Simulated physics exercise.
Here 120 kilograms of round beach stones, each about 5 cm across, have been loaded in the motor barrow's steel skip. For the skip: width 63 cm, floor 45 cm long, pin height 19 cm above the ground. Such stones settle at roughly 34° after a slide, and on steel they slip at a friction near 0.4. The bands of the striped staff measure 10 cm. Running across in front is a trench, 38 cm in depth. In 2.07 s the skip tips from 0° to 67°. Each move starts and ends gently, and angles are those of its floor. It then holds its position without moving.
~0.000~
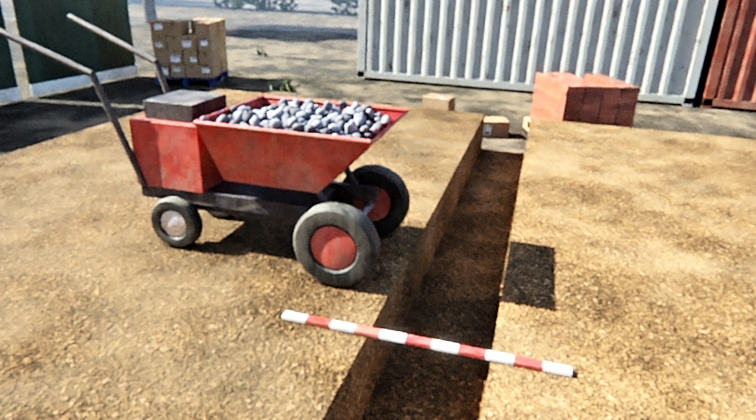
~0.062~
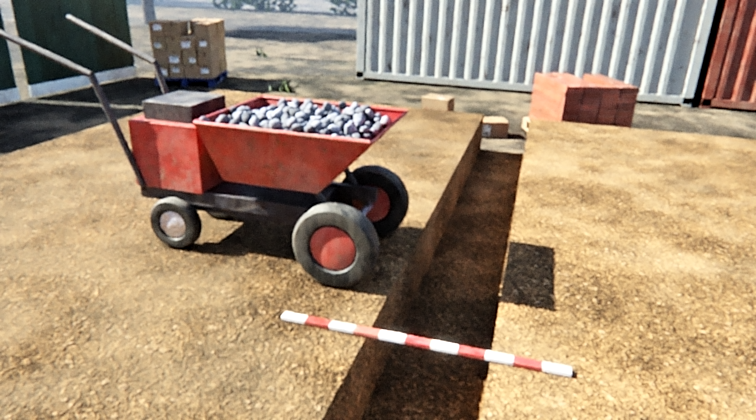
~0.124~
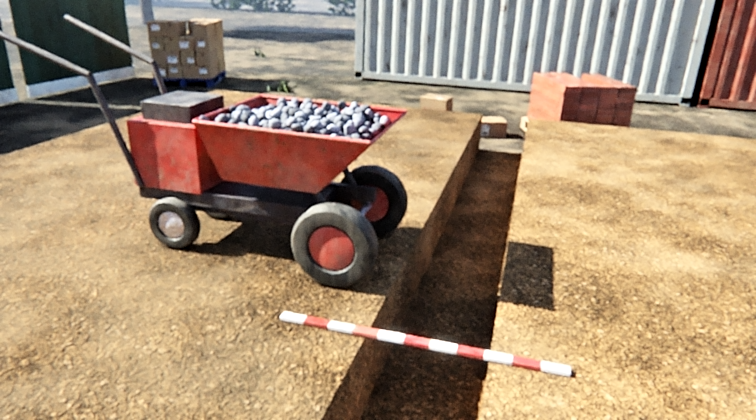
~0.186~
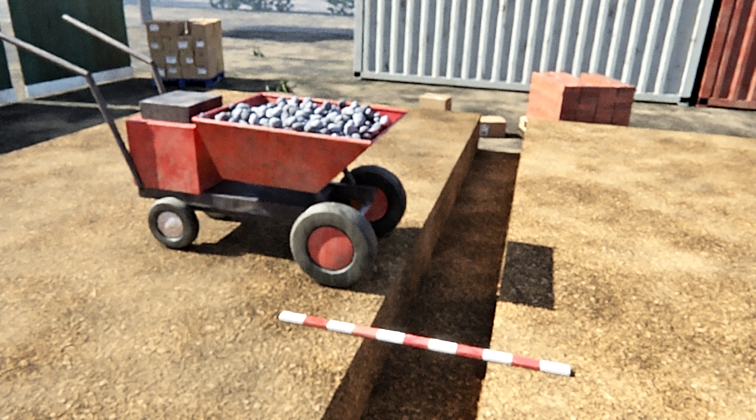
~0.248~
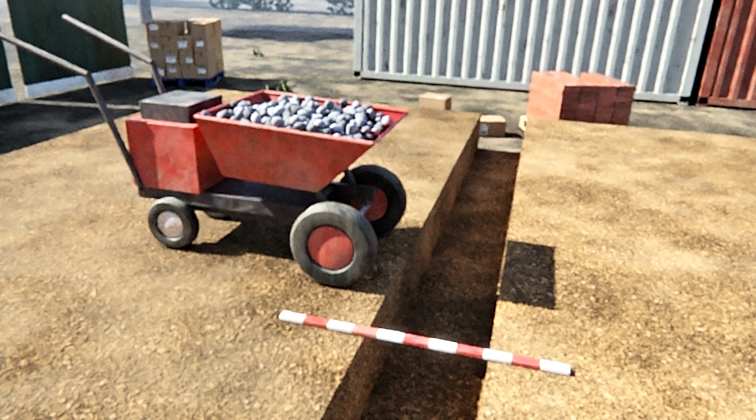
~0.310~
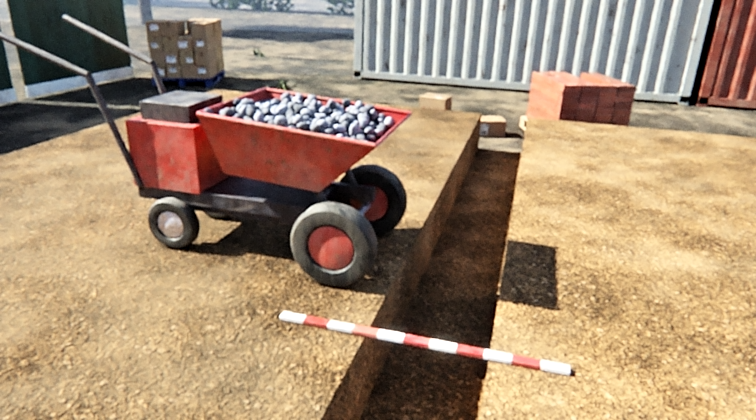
In a sunlit yard, a red motor barrow loaded with grey stones stood beside a trench with a striped staff across it, and its steel skip slowly tilted up slightly toward the right.
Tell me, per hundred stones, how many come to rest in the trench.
60 per hundred.
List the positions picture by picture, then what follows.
In the first frame, lip at (371, 142), floor tilted 0°, highest stones at (326, 109).
In the second frame, lip at (370, 143), floor tilted 0°, highest stones at (325, 110); the stones move at 0.0 m/s on average.
In the third frame, lip at (370, 143), floor tilted 1°, highest stones at (316, 110); the stones move at 0.1 m/s on average.
In the fourth frame, the skip is at 2°, its lip at (371, 144); the top of the load is at (311, 108); the stones move at 0.1 m/s on average.
In the fifth frame, lip at (373, 145), floor tilted 3°, highest stones at (303, 105); the stones move at 0.2 m/s on average.
In the sixth frame, lip at (376, 146), floor tilted 4°, highest stones at (299, 103); the stones move at 0.2 m/s on average.
After 1.5 s the floor is at 56°; 96 % in the skip, 4 % in the trench; the foremost stones are at (483, 249).
After 2.2 s the floor is at 67°; 29 % in the skip, 38 % in the trench, 32 % past the trench; the foremost stones are at (639, 298).
After 2.5 s the floor is at 67°; 8 % in the skip, 51 % in the trench, 41 % past the trench; the foremost stones are at (702, 308).
After 4.5 s the floor is at 67°; 0 % in the skip, 60 % in the trench, 40 % past the trench; the foremost stones are at (710, 294).
